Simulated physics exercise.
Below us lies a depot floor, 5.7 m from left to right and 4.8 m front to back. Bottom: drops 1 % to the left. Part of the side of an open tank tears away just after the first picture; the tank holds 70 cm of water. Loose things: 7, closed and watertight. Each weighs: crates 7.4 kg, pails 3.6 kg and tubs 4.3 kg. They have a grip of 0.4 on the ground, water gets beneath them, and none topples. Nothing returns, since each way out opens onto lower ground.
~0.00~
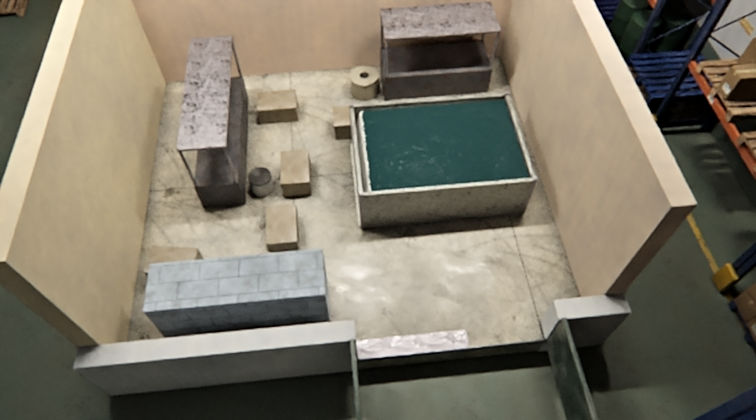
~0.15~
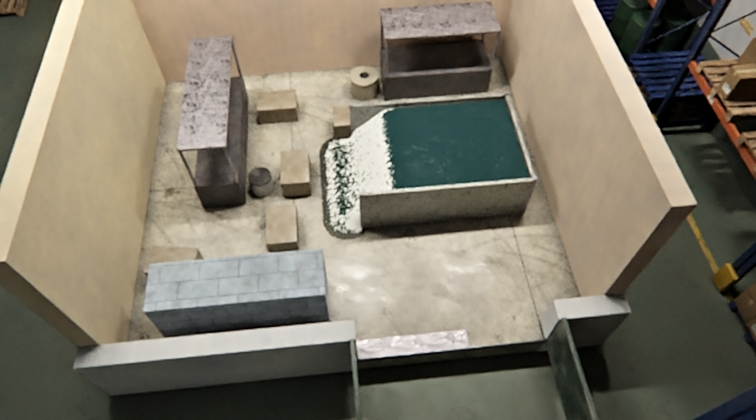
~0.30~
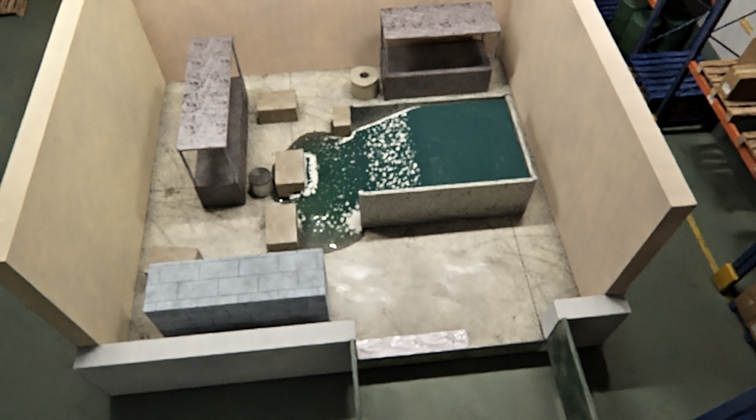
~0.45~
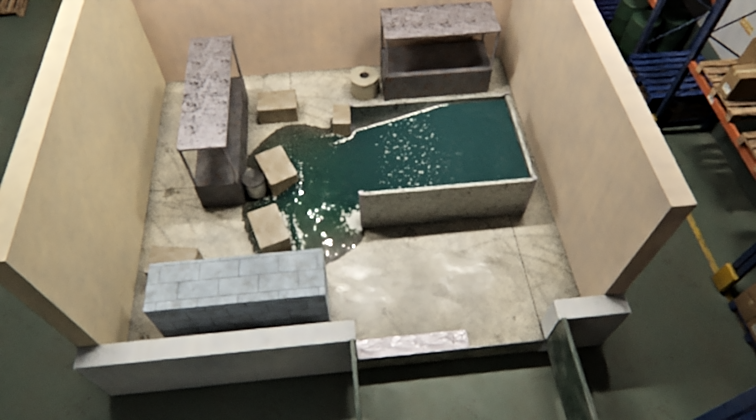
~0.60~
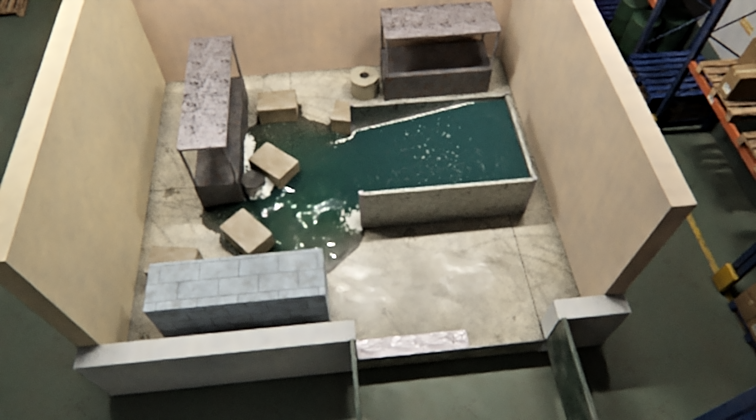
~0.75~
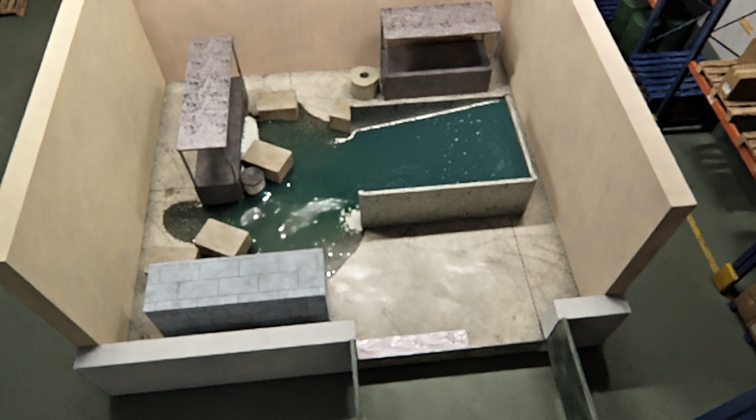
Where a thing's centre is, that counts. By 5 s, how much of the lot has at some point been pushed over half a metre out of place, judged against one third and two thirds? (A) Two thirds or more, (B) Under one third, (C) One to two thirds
A.
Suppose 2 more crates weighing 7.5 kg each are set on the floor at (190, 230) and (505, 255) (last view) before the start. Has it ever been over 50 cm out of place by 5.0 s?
In order: Greater and smaller.
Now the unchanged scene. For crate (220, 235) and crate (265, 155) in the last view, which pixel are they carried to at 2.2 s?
Roughly (155, 199), then roughly (311, 80).
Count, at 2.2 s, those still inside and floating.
3 at that moment.
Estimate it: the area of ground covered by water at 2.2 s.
I'd put it close to 15 m2.
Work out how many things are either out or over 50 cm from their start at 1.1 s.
My count gives 2.
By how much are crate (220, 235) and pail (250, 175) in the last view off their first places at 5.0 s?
First one 300 cm, second one 120 cm.
After 1.1 s 2 of 7 are over 50 cm from their spots; 2 afloat.
After 2.2 s 4 of 7 are over 50 cm from their spots; 3 afloat.
After 3.5 s 5 of 7 are over 50 cm from their spots; 5 afloat.
After 5.0 s 6 of 7 are over 50 cm from their spots, and 6 have been at some point; 7 afloat.
